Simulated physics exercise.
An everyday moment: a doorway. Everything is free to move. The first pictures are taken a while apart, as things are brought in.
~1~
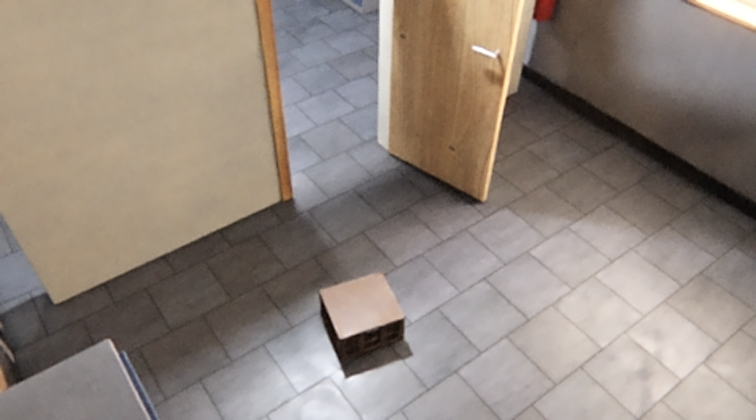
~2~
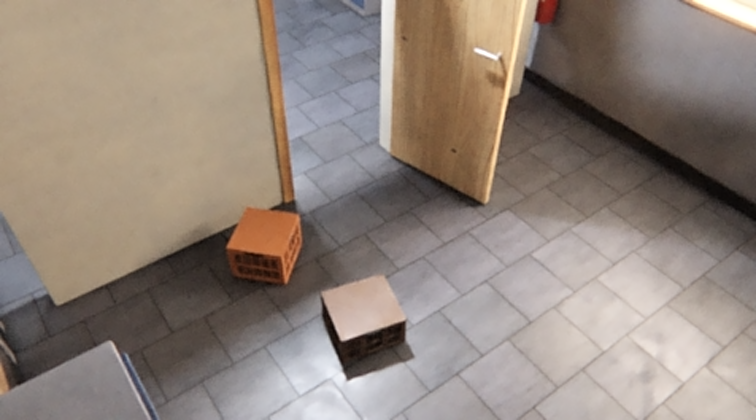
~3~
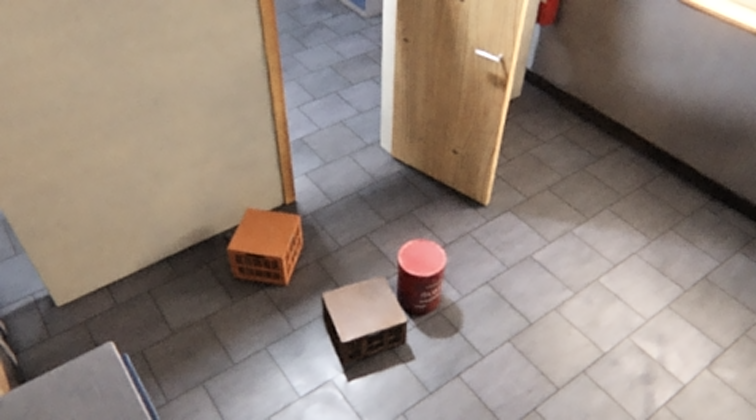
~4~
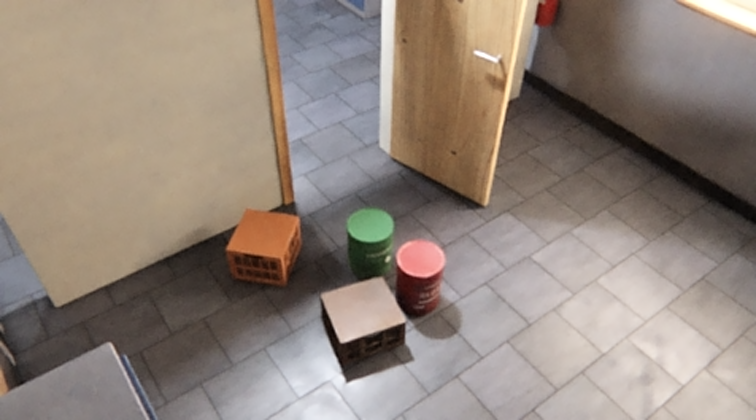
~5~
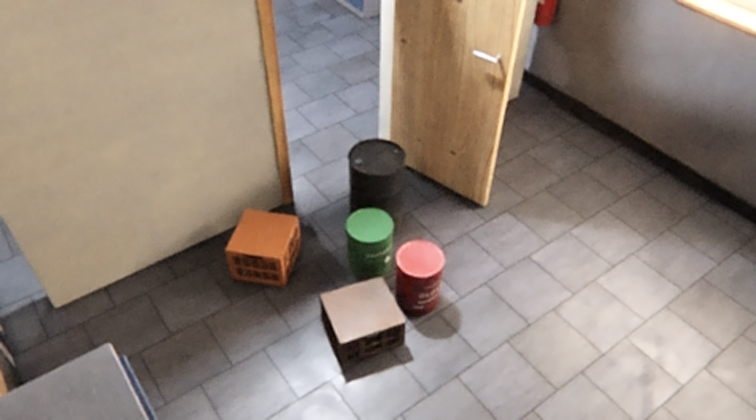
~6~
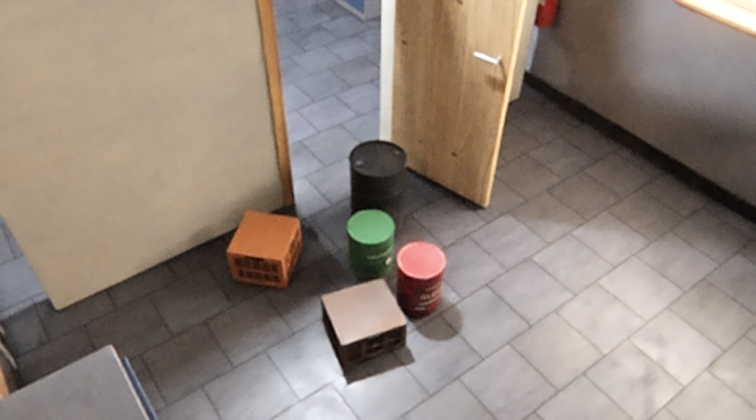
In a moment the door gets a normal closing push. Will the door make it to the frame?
In the end the door is blocked.
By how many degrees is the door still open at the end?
Some 60° open.
Then, 0.50 s later than the last frame, door at 97°.
Then, 0.90 s later than the last frame, door at 84°.
Then, 1.10 s later than the last frame, door at 76°.
Then, 1.40 s later than the last frame, door at 64°.
When it is over, door at 61°; all 5 as before. End places, in pixels of the last picture, black drum near (377, 190).
